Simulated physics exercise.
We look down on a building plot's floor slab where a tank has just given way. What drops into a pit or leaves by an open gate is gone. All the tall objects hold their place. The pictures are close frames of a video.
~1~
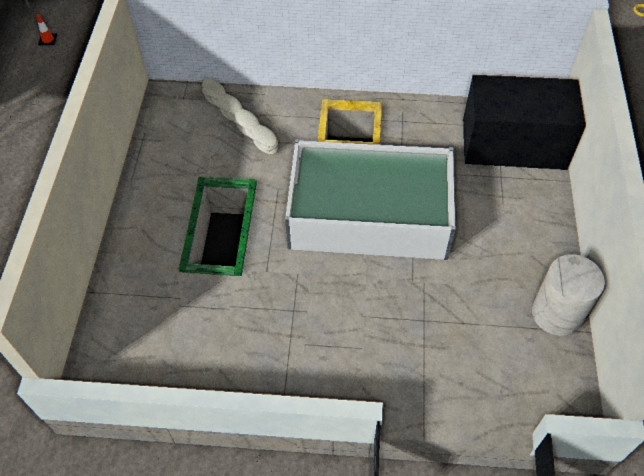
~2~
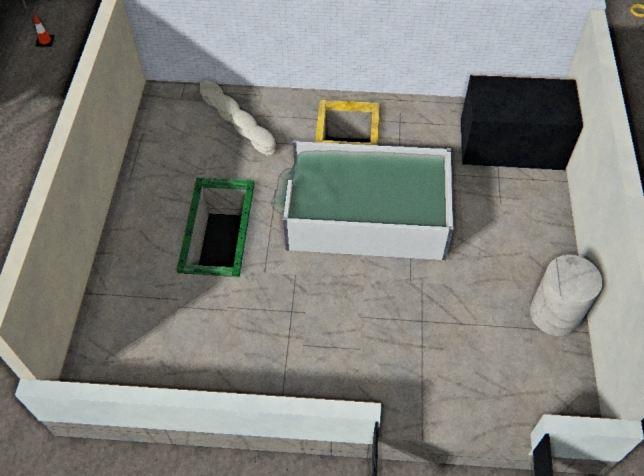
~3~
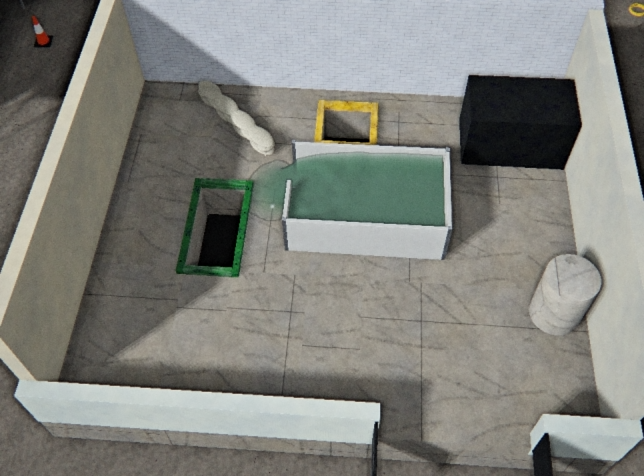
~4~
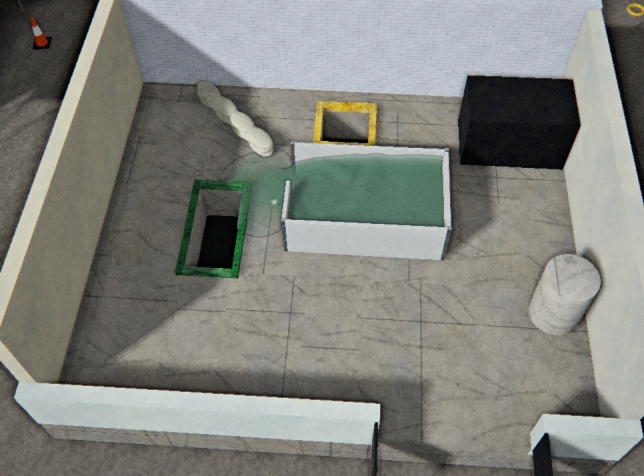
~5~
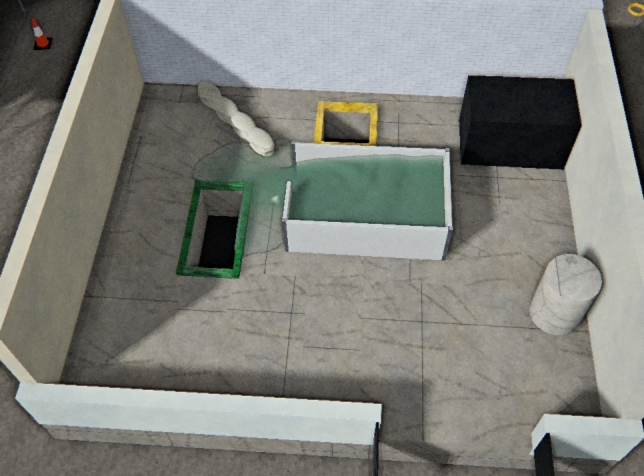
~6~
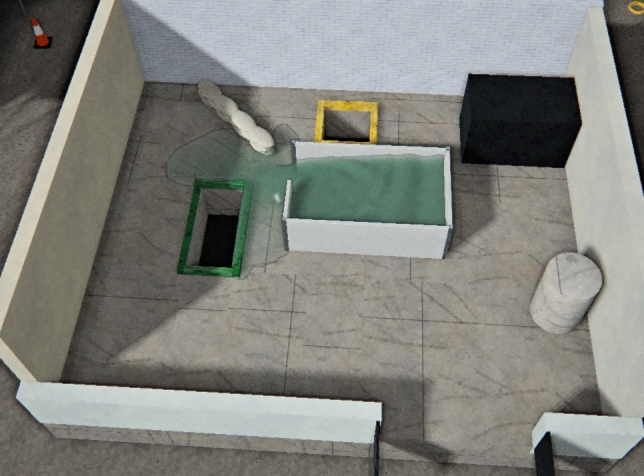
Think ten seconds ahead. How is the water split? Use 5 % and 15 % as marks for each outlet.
The gate takes not even 5 %; the green pit takes above 15 %; the yellow pit takes not even 5 %.
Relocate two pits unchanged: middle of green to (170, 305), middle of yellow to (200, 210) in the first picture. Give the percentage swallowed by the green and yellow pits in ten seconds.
Parts in a hundred: Green 0, yellow 20.
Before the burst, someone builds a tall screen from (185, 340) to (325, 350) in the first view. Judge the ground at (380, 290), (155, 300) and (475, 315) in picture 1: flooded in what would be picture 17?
In turn: No water, clear, clear.
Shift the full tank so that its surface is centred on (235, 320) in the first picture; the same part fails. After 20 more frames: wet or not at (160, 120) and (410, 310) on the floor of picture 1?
As listed: Wet, no water.
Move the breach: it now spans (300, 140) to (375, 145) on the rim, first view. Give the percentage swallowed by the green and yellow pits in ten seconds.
In per cent: Green 0, yellow 40.
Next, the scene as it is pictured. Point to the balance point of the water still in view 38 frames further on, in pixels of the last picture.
At about (269, 201).
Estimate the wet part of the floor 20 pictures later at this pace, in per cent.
Roughly 30 per cent.
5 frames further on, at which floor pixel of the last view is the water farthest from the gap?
I would point to (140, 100).
A moment on, water covers 20 % of the floor; the gate 0 %, the green pit 6 %, the yellow pit 0 %.
Next, water covers 20 % of the floor; the gate 0 %, the green pit 12 %, the yellow pit 0 %.
Then, water covers 30 % of the floor; the gate 0 %, the green pit 17 %, the yellow pit 0 %.
Later, water covers 55 % of the floor; the gate 0 %, the green pit 22 %, the yellow pit 0 %.
In the end, water covers 75 % of the floor; the gate 1 %, the green pit 24 %, the yellow pit 0 %.
